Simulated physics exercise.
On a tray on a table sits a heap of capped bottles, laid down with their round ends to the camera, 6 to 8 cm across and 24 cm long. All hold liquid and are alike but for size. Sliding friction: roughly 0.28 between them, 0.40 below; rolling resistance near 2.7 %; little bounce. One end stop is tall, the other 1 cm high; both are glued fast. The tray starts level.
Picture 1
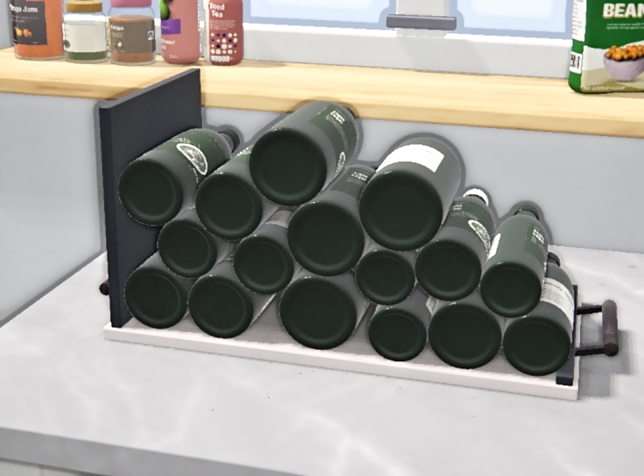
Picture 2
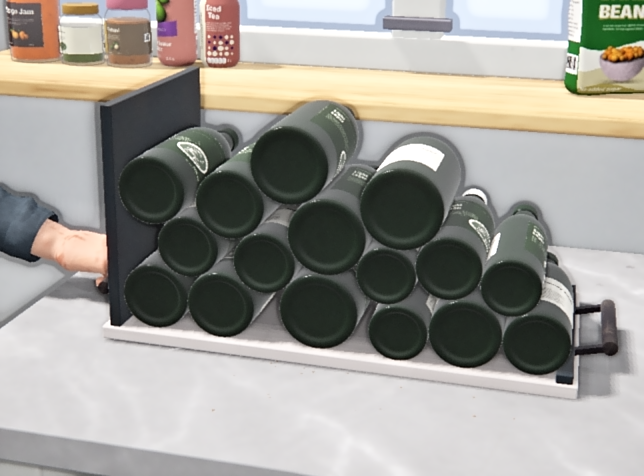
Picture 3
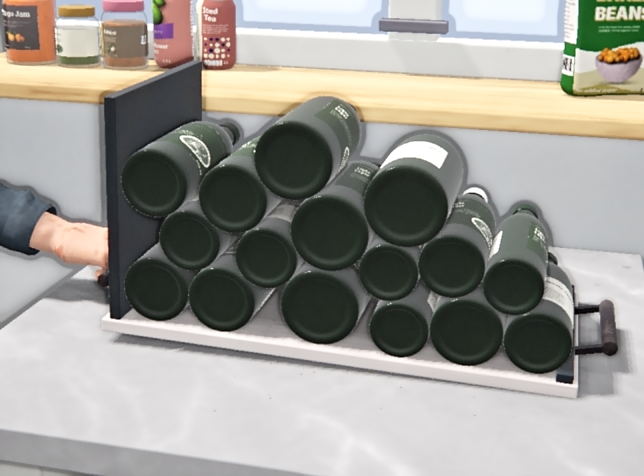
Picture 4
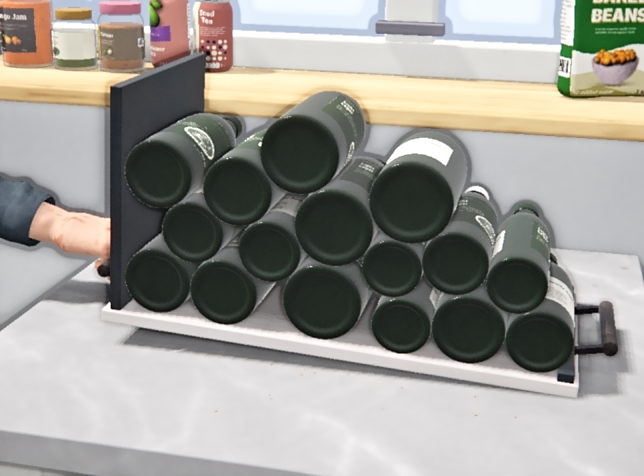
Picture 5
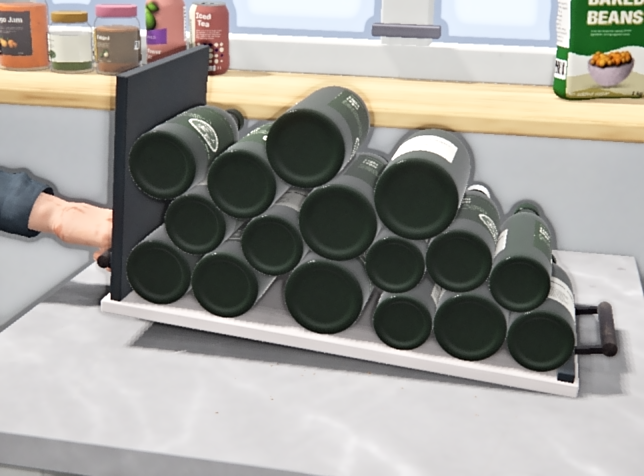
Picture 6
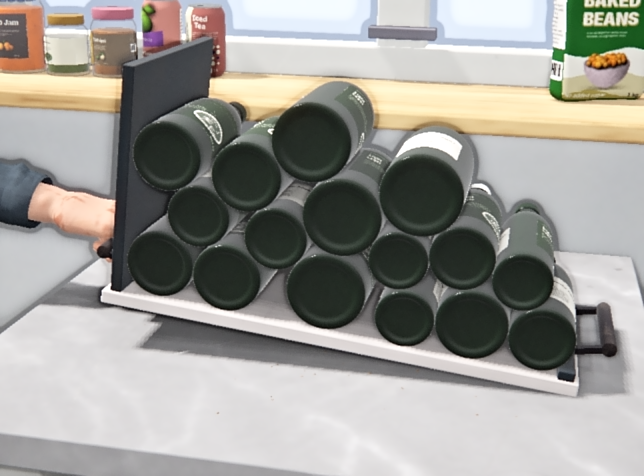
Dark bottles piled on their sides on a tray, a hand reaching in and slightly raising the left end, the pile staying together.
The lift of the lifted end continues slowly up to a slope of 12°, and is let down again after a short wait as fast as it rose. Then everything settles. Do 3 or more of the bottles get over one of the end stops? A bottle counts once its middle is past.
Yes.
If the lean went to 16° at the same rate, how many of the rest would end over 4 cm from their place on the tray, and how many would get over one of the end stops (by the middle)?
In that case 16 shift, 12 get out.
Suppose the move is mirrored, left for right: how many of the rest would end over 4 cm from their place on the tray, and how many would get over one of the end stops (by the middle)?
In that case 0 shift, 0 get out.
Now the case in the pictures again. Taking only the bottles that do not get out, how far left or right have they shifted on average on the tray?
Some 18 cm rightwards.
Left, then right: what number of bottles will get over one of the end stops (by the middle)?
Left 0, right 9.
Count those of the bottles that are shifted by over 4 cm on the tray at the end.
The count is 16.
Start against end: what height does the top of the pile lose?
Some 10 cm lower.
Another 0.77 s on from the last picture, left end up 12°; 16 now displaced over 4 cm; 4 over the right lip; the one last seen at (404, 320) 8 cm right (moves measured on the tray).
Another 1.45 s on from the last picture, left end up 10°; 16 now displaced over 4 cm; 9 over the right lip; the one last seen at (404, 320) 20 cm right and 2.2 cm up.
Another 2.08 s on from the last picture, tray level; 16 now displaced over 4 cm; 9 over the right lip; the one last seen at (404, 320) fallen off to the right.
All still, 2.6 s past the final picture, 16 moved over 4 cm; 9 over the right lip; the one last seen at (404, 320) fallen off to the right; top of the pile 13 cm high, from 23 cm.
